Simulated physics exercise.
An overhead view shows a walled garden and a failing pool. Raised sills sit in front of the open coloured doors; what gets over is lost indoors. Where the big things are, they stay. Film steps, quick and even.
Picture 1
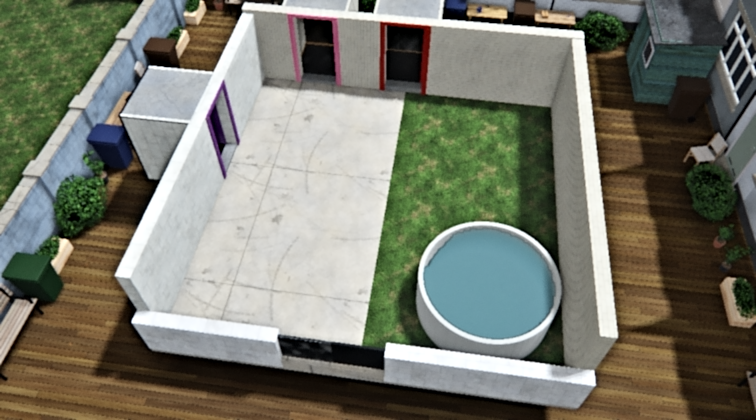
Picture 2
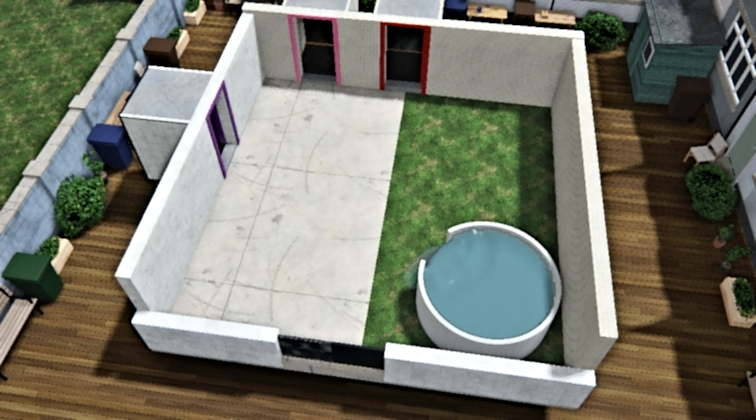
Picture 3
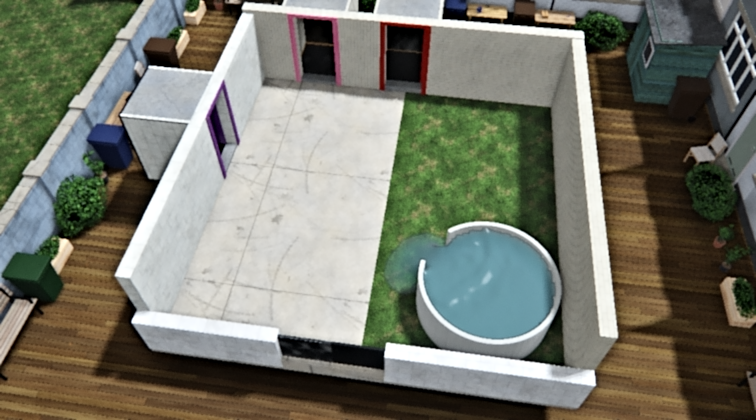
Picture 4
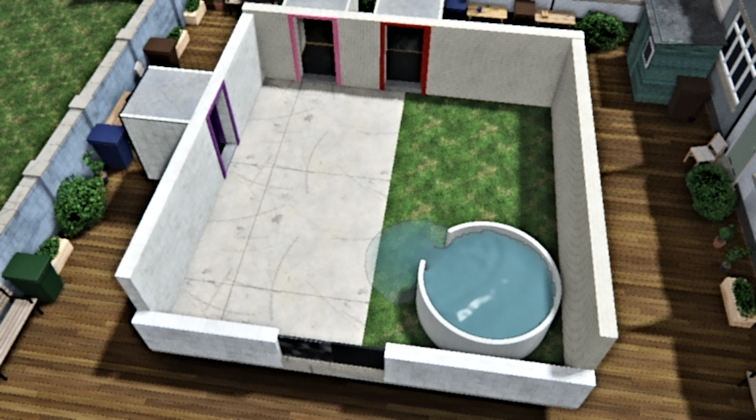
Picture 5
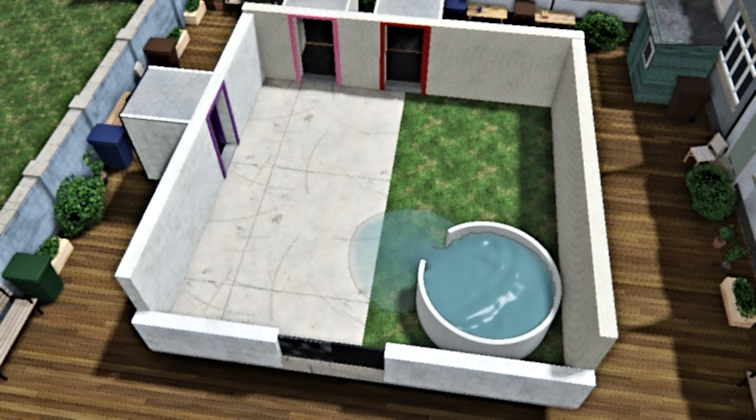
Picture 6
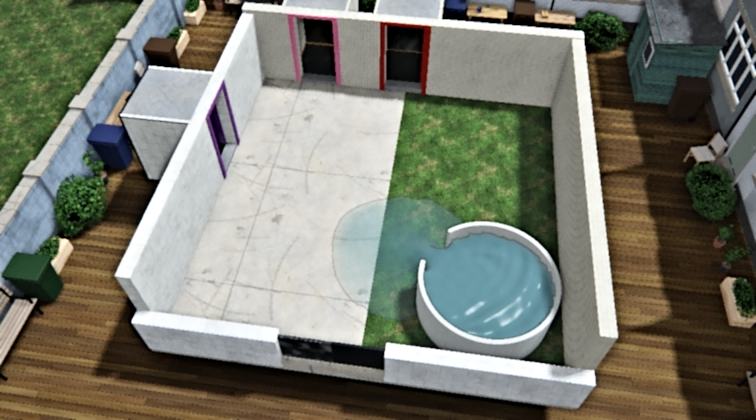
A walled yard, half pale paving and half grass, is seen from high above, with wooden decking around it. A round white pool of blue water stands at the lower right, pink and red doorways open in the back wall, and a purple one is on the left. The camera stays still as a gap opens in the pool's left side and water spreads leftward over grass and paving.
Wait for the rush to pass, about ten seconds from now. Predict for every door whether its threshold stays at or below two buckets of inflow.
Outcome: The purple door lets in beyond two buckets. The pink door lets in beyond two buckets. The red door keeps it to two buckets.
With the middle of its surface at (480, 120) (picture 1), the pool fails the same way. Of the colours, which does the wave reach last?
Door noted: The one in purple.
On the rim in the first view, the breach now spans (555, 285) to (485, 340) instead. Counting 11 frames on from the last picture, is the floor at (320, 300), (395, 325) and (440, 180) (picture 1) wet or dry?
Taking the three spots as listed, they end up inundated, inundated and spared.
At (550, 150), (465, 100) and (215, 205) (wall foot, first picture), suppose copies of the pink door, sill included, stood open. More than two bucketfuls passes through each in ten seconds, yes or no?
Door by door: Stays short, stays short, gets past.
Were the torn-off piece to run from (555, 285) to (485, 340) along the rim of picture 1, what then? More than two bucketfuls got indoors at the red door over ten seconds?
In that case the red door stays inside the limit.
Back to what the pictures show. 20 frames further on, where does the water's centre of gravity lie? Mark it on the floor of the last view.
Around pixel (392, 245).
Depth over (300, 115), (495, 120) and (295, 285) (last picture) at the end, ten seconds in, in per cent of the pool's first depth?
Respectively 8, 8 and 6 per cent.
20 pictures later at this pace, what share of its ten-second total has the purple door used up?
Some 65 per cent.
A moment on, water covers 30 % of the floor; the purple door not reached, the pink door not reached, the red door not reached.
Next, water covers 55 % of the floor; the purple door wet at the sill, nothing in, the pink door not reached, the red door not reached.
Then, water covers 75 % of the floor; the purple door over two buckets in, the pink door wet at the sill, nothing in, the red door wet at the sill, nothing in.
Later, water covers 85 % of the floor; the purple door over two buckets in, the pink door over two buckets in, the red door wet at the sill, nothing in.
In the end, water covers 95 % of the floor; the purple door over two buckets in, the pink door over two buckets in, the red door wet at the sill, nothing in.
